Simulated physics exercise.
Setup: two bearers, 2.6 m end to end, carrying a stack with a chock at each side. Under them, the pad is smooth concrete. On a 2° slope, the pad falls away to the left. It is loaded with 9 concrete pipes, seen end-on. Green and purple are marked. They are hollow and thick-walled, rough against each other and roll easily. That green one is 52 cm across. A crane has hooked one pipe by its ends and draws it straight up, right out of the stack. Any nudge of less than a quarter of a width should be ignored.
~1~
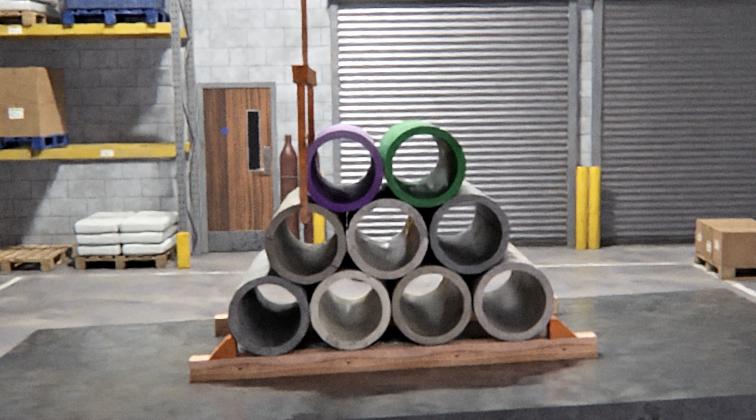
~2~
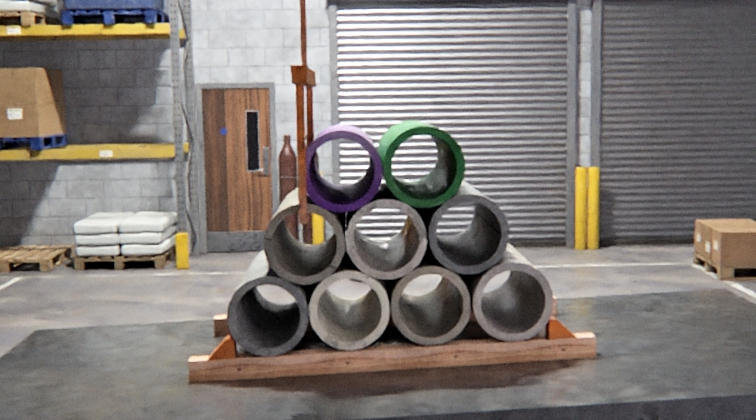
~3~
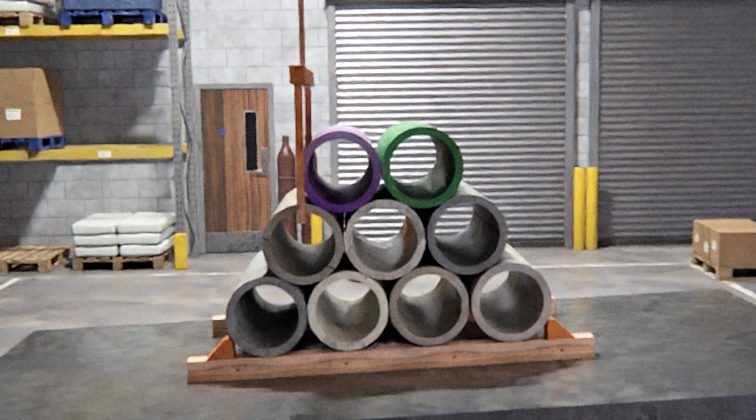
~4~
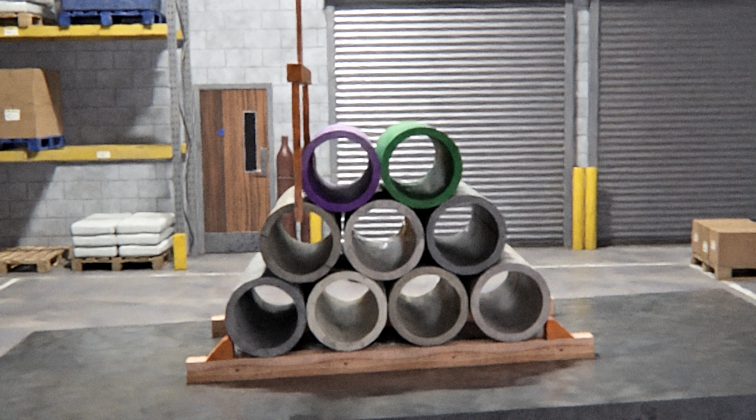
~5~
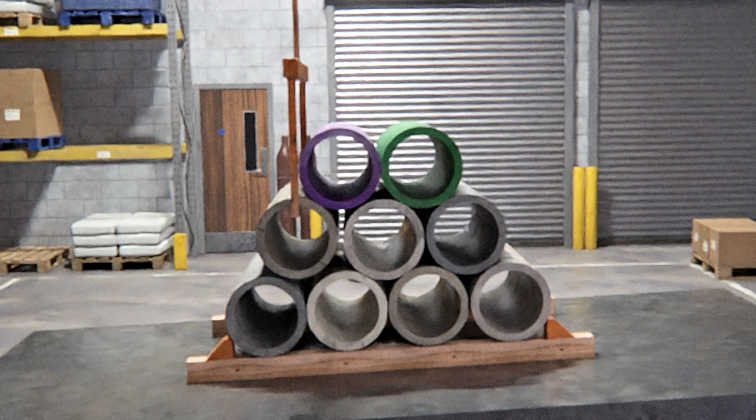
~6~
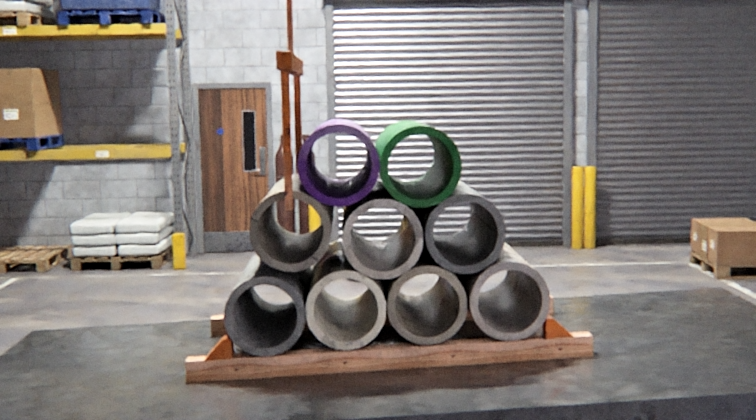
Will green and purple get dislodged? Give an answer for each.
I'd say green keeps its position, and as for purple, it is forced from its spot.
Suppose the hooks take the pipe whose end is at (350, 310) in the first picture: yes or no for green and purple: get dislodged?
Answers then - green: Affirmative, purple: Affirmative.
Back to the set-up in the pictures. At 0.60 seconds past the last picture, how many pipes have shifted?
By then the number is 0.
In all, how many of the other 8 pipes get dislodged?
Count: 1.
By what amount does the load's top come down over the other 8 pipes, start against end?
Some 0 centimetres.
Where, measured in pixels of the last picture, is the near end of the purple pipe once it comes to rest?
It comes to rest at about (301, 244).
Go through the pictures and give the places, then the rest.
In the first frame, green (425, 167), purple (342, 171); hooked one at (305, 244); the pad slopes 2° down to the left; 4 of the 9 form the bottom row.
In the second frame, green (424, 167), purple (341, 172); hooked one at (304, 245).
In the third frame, green (423, 168), purple (340, 172); hooked one at (303, 245).
In the fourth frame, green (422, 168), purple (340, 171); hooked one at (300, 243), up 2 cm.
In the fifth frame, green (422, 168), purple (340, 169); hooked one at (296, 238), up 4 cm.
In the sixth frame, green (421, 167), purple (339, 166); hooked one at (290, 232), up 8 cm.
Then, 0.3 s past the sixth picture, green is where it was; purple is 9 cm higher; 0 others dislodged.
Then, 0.6 s past the sixth picture, purple is where it was; as before, green; 0 others dislodged.
Then, 1.0 s past the sixth picture, purple is 22 cm further left and 30 cm lower; as before, green; 1 other dislodged.
Finally (1.9 s after the last picture), green is unmoved; purple is 25 cm further left and 46 cm lower; 1 other dislodged.
